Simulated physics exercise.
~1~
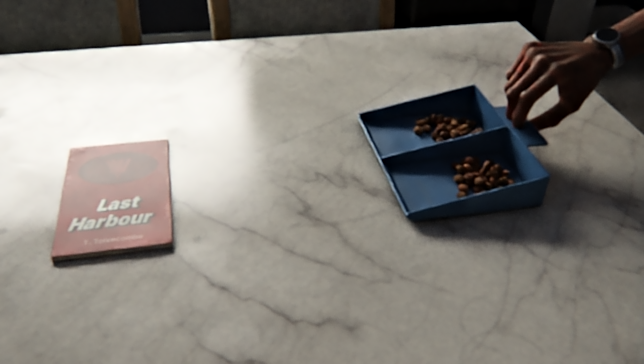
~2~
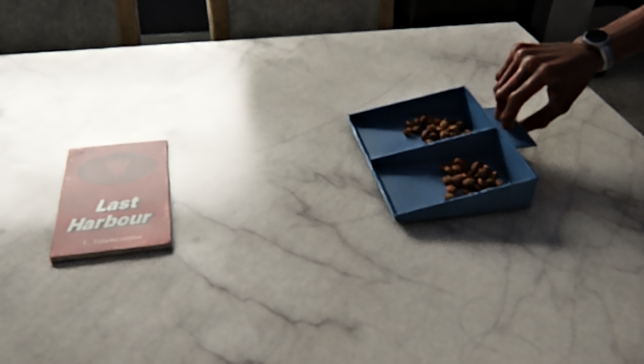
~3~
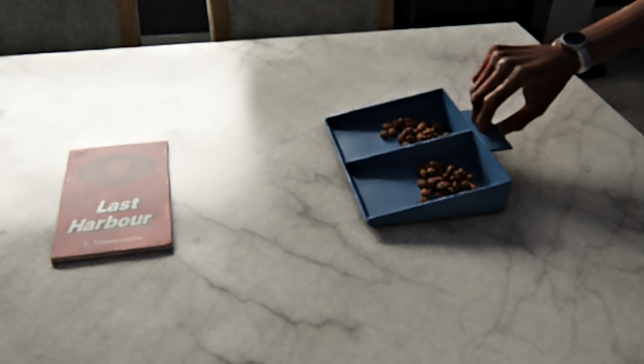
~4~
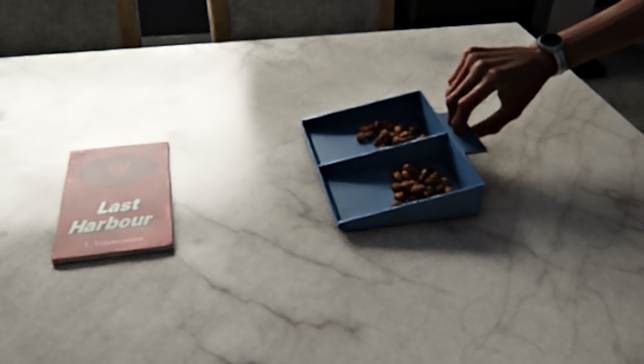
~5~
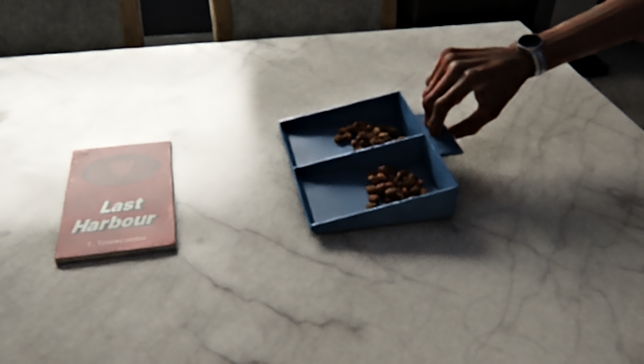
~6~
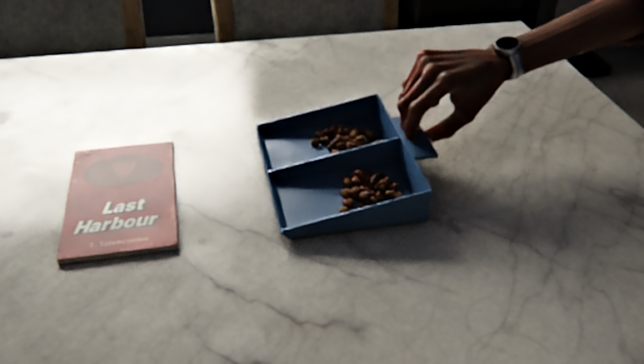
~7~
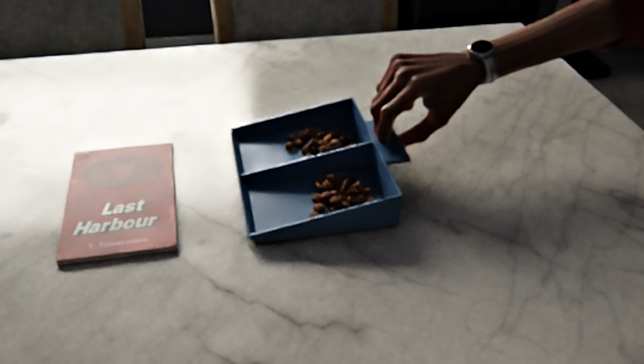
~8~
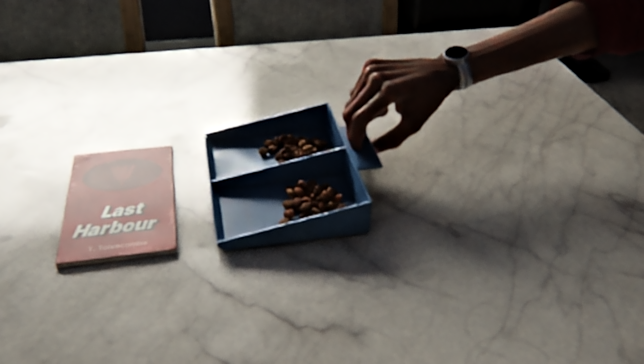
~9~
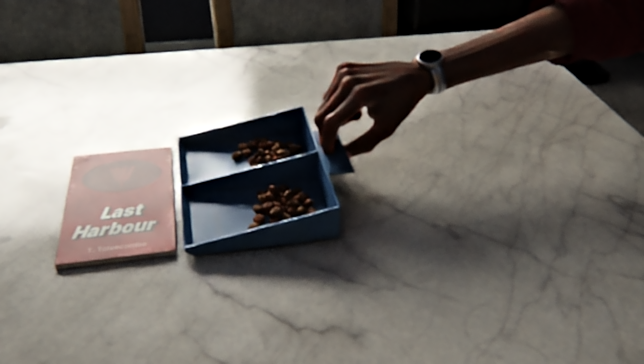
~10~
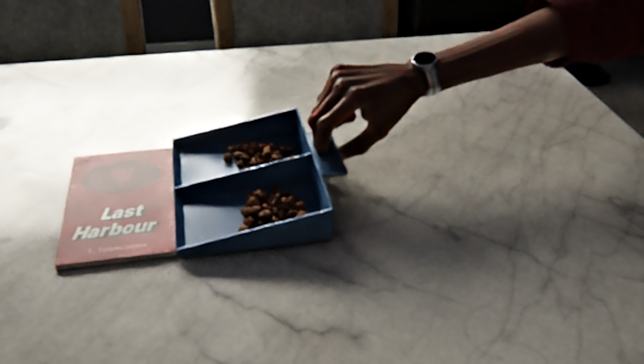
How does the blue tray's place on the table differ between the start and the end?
At the start the tray sits on the right side of the table, well apart from the book. By the end it is farther left, resting against the book's right edge.
